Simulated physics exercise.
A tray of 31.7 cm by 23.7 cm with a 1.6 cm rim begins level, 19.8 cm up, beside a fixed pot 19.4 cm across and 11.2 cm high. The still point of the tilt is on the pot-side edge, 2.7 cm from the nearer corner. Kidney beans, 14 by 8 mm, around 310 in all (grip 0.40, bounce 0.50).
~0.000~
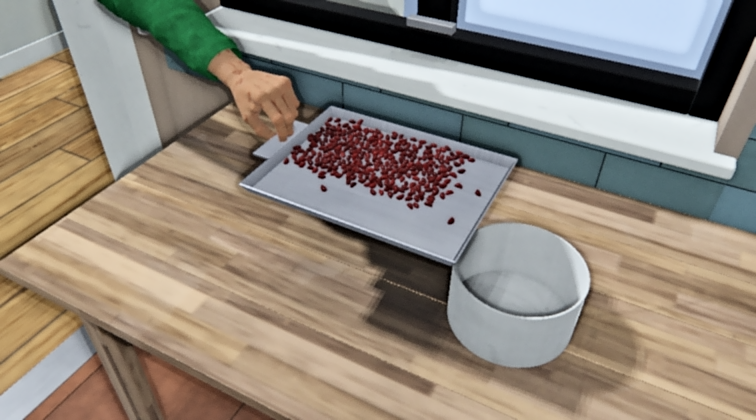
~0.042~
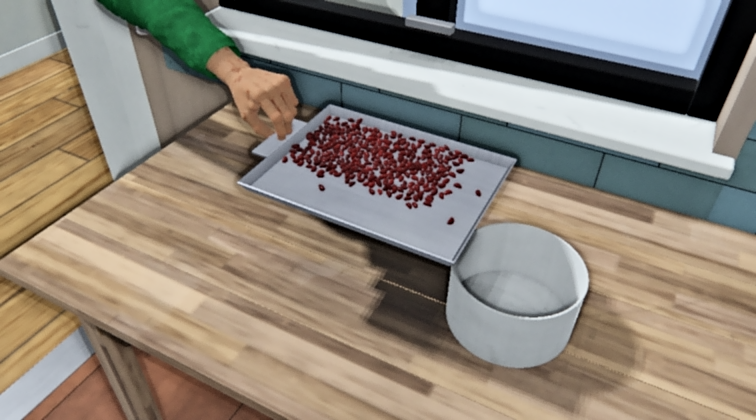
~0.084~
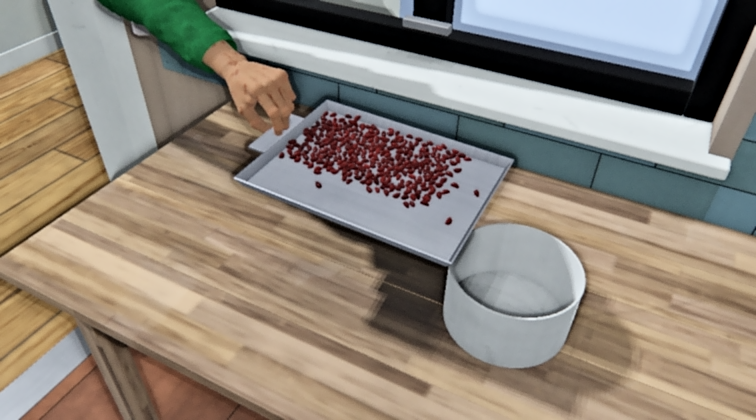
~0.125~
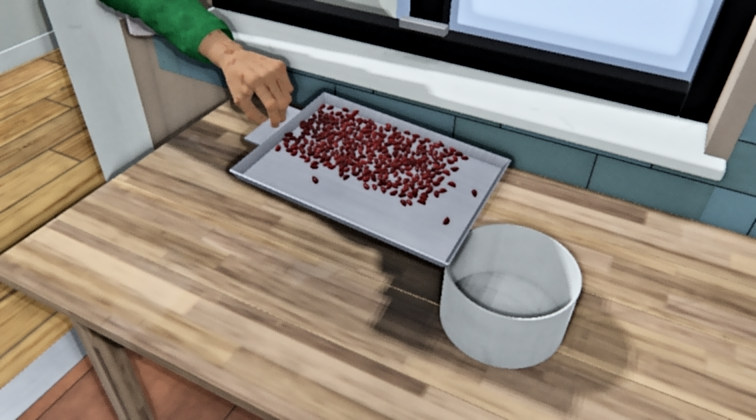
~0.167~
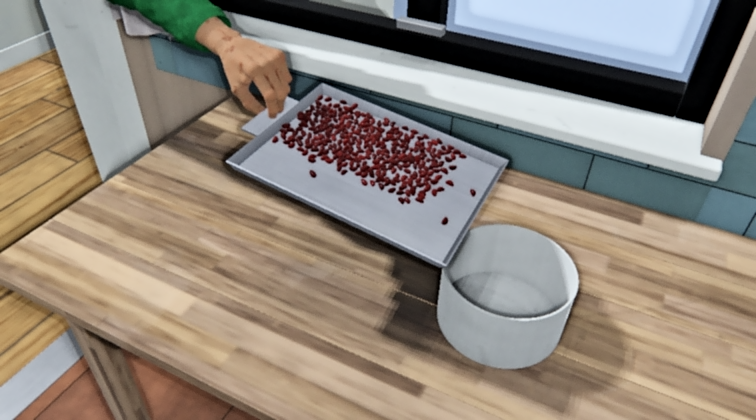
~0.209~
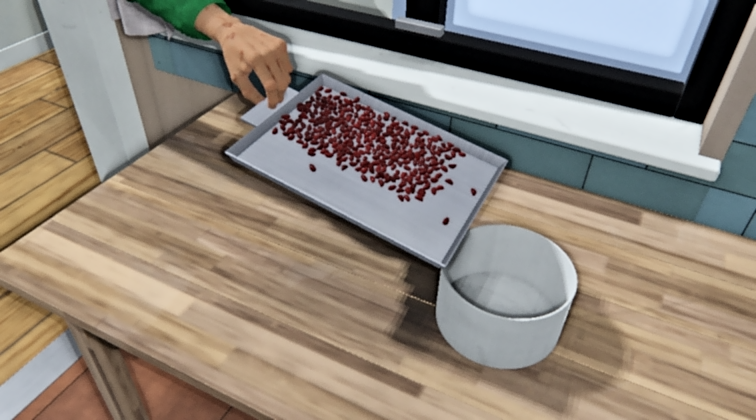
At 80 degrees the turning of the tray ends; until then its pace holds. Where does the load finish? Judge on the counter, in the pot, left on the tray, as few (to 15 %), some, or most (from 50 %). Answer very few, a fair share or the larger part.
On the counter: A fair share; in the pot: The larger part; left on the tray: Very few.
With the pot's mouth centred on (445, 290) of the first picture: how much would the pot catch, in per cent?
Some 30 per cent.
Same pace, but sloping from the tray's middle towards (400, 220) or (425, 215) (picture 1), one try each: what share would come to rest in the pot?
About 0 and 25 per cent.
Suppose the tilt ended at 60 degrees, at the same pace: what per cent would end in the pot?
In that case some 65 per cent.
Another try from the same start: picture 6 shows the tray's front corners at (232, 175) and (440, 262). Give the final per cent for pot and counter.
Pot 0, counter 100.
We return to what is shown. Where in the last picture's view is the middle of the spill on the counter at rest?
Around (522, 415).
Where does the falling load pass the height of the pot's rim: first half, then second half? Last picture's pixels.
At about (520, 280), then at (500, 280).
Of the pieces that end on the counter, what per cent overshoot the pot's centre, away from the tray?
Roughly 80 per cent.
After 0.65 s, tilt 44 degrees; the tray holds 100 %, the pot 0 %.
After 0.95 s, tilt 66 degrees; the tray holds 15 %, the pot 35 %.
After 1.34 s, tilt 80 degrees; the tray holds 0 %, the pot 65 %.
By 2.6 s all is still; counter 30 %, pot 70 %, tray 0 %.
